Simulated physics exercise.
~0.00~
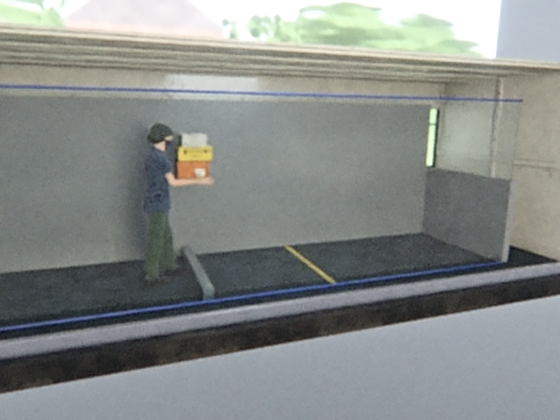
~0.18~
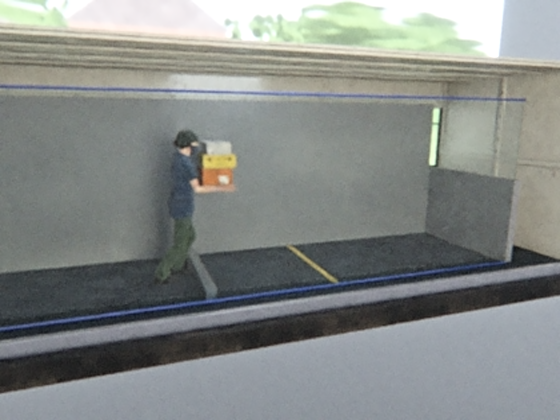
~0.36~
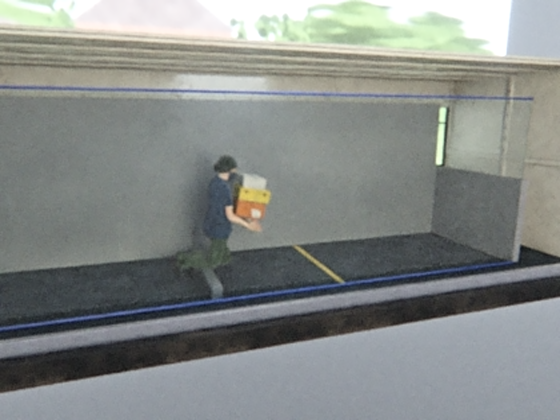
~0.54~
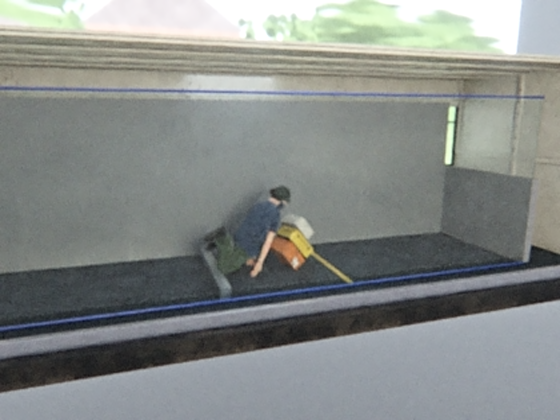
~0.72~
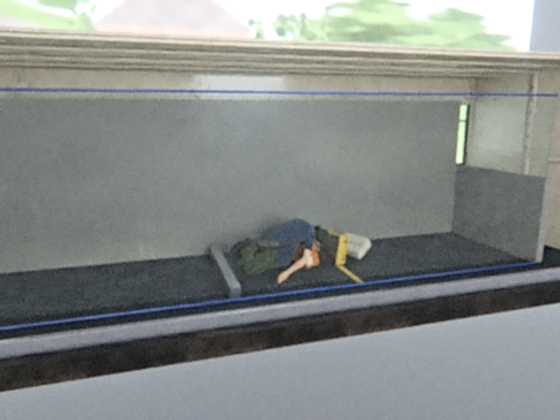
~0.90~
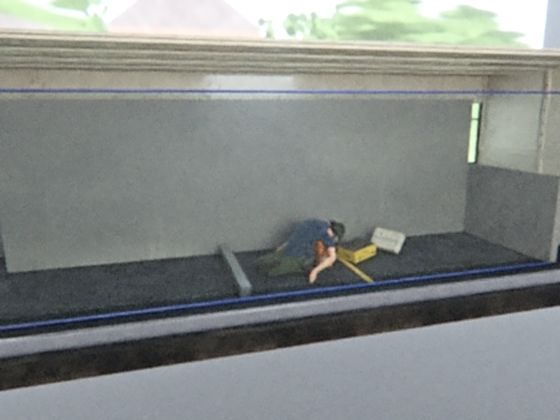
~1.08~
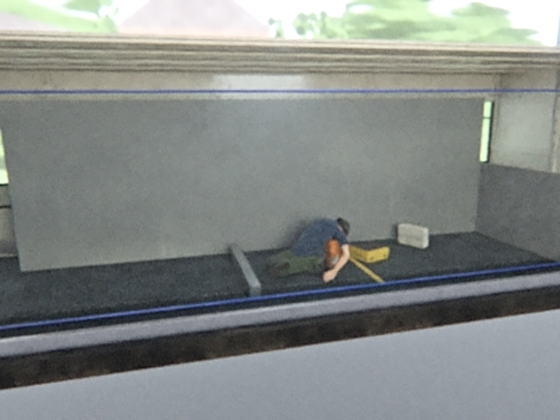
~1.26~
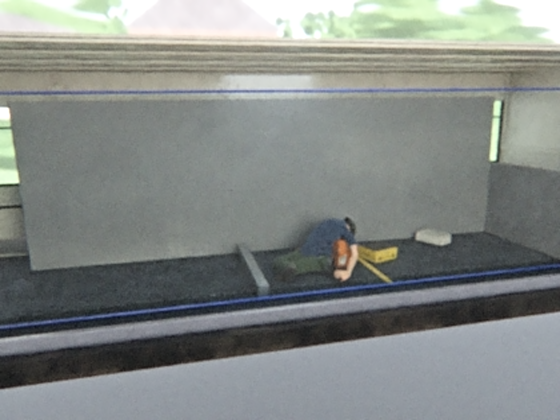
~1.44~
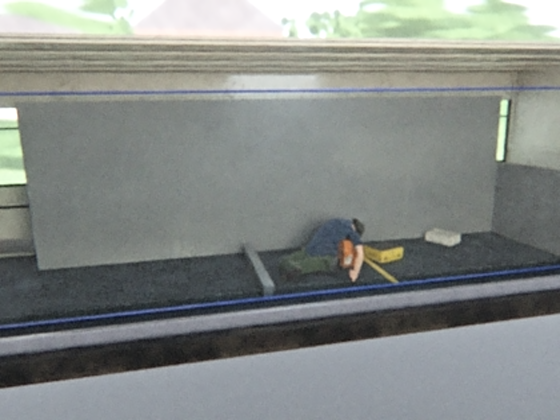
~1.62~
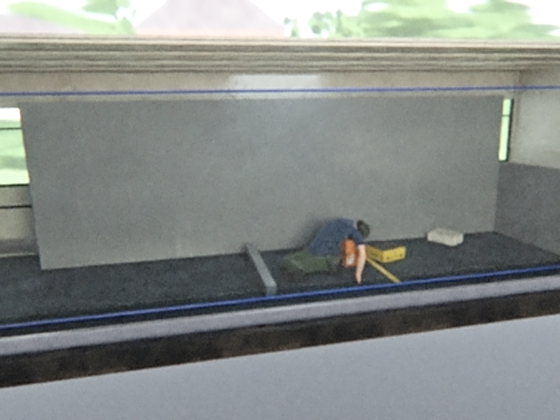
A person carrying three stacked boxes falls forward over a rail, spilling them around a yellow line.
